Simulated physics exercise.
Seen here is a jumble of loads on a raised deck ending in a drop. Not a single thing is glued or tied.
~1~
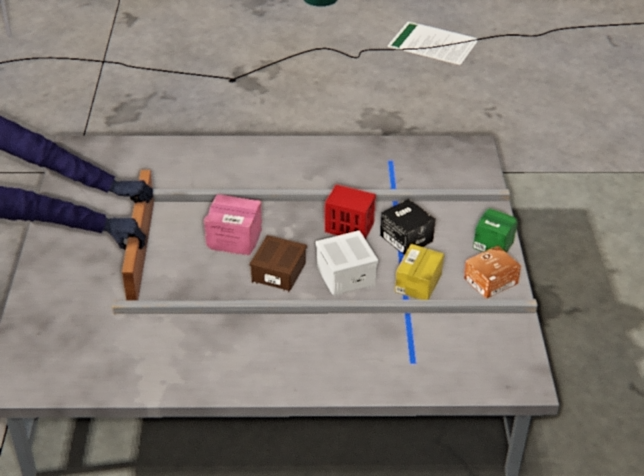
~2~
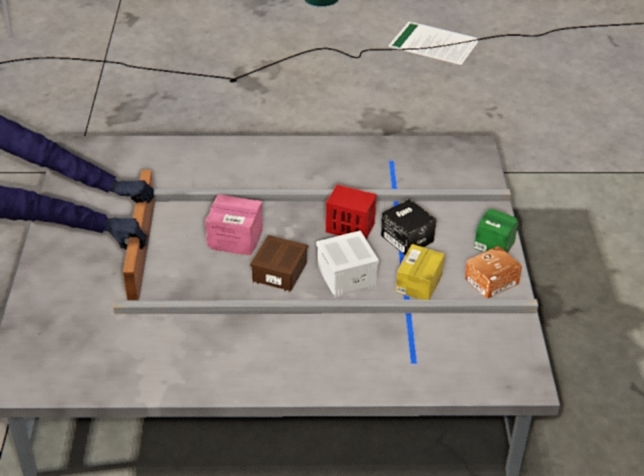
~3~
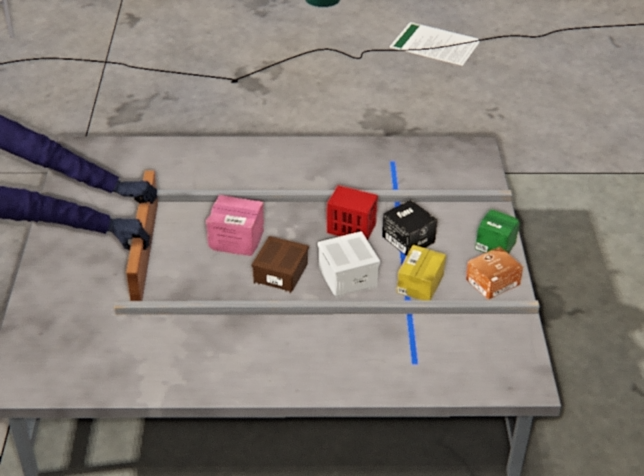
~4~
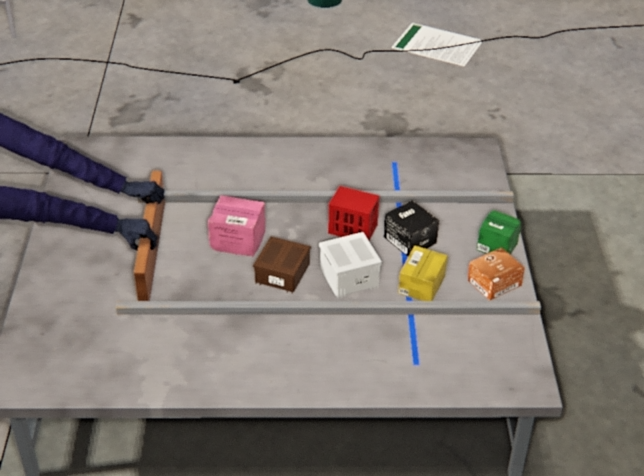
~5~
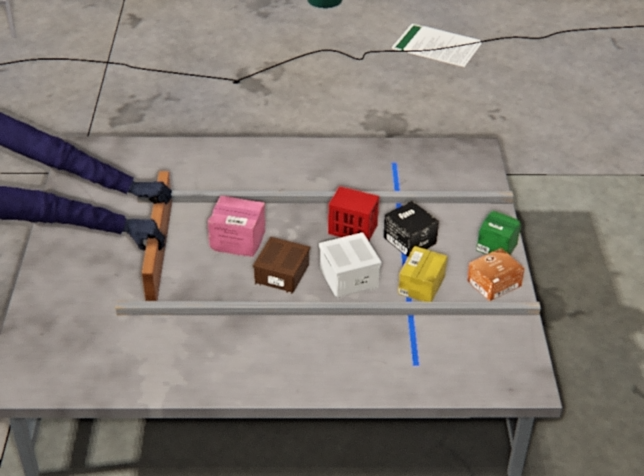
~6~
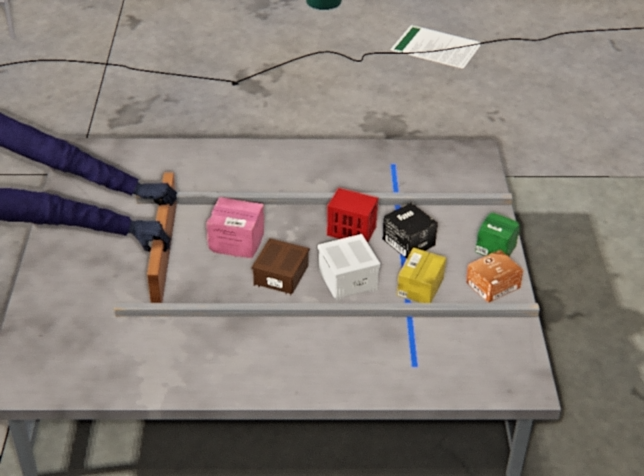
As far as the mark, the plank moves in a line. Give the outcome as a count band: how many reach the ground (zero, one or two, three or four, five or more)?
One or two reach the ground.
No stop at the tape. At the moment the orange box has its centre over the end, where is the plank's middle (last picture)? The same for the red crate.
The middle is at (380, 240) when it's the orange box, and at (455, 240) when it's the red crate.
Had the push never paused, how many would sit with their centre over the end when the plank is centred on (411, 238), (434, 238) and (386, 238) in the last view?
That makes 2, 4, 1.
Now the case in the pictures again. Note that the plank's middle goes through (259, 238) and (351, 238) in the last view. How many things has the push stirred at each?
Respectively 2 and 7.
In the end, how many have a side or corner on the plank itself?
Well, it touches 2.
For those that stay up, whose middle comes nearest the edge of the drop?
It's the yellow parcel that ends nearest.
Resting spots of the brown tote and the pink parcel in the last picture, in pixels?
The brown tote ends at (426, 263) and the pink parcel at (425, 226).
Early on, none off yet; green parcel at rest near (498, 238); orange box at rest near (495, 276); yellow parcel at rest near (422, 277).
A while later, none off yet; green parcel moving near (501, 238); orange box travelled a little near (515, 277); yellow parcel travelled about its own width near (470, 275).
Finally, the number that fall off is one or two; lost, orange box and green parcel.
